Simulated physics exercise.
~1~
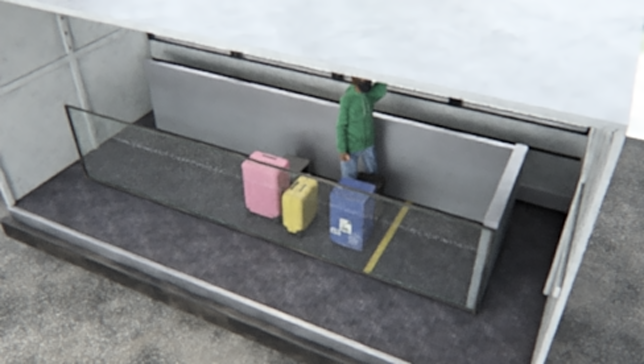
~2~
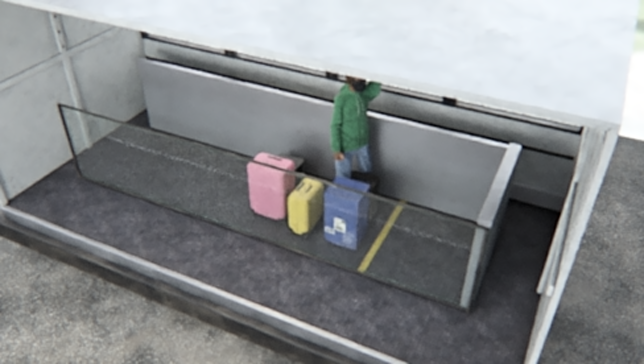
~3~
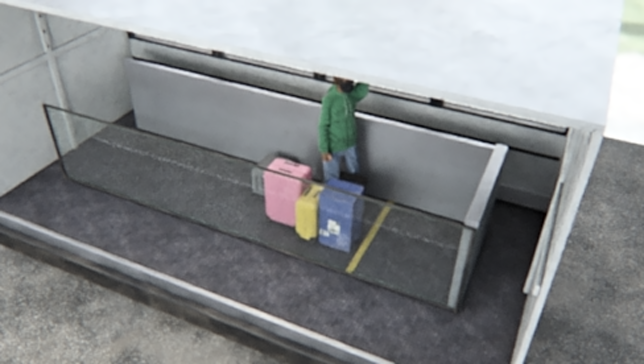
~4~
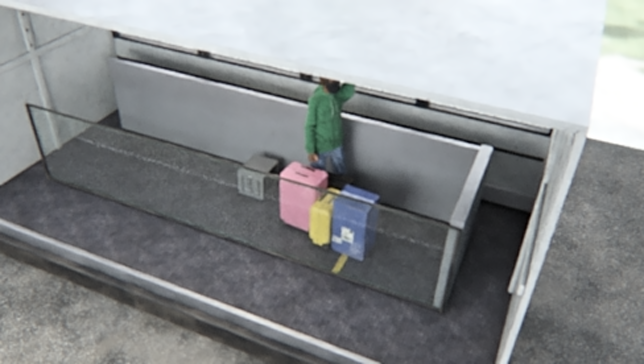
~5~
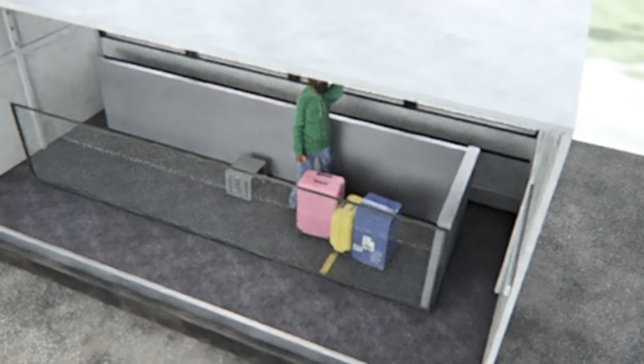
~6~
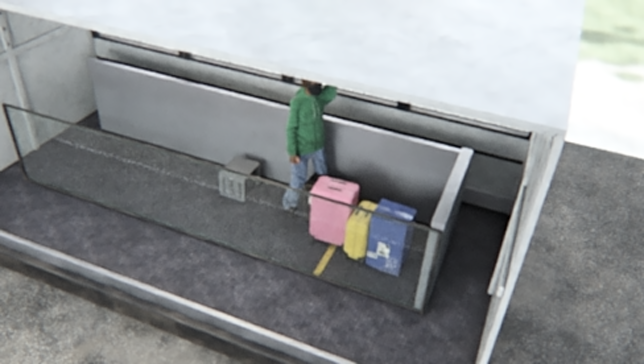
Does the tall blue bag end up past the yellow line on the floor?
Yes, the tall blue bag slides to the right across the yellow line and ends up past it, still upright.
In this clip, a passenger in a green top stands holding the rail in a shuttle bay while a pink case, a yellow case and a tall blue bag slide right, leaving a grey crate behind; the blue bag and yellow case end upright beyond the yellow line.
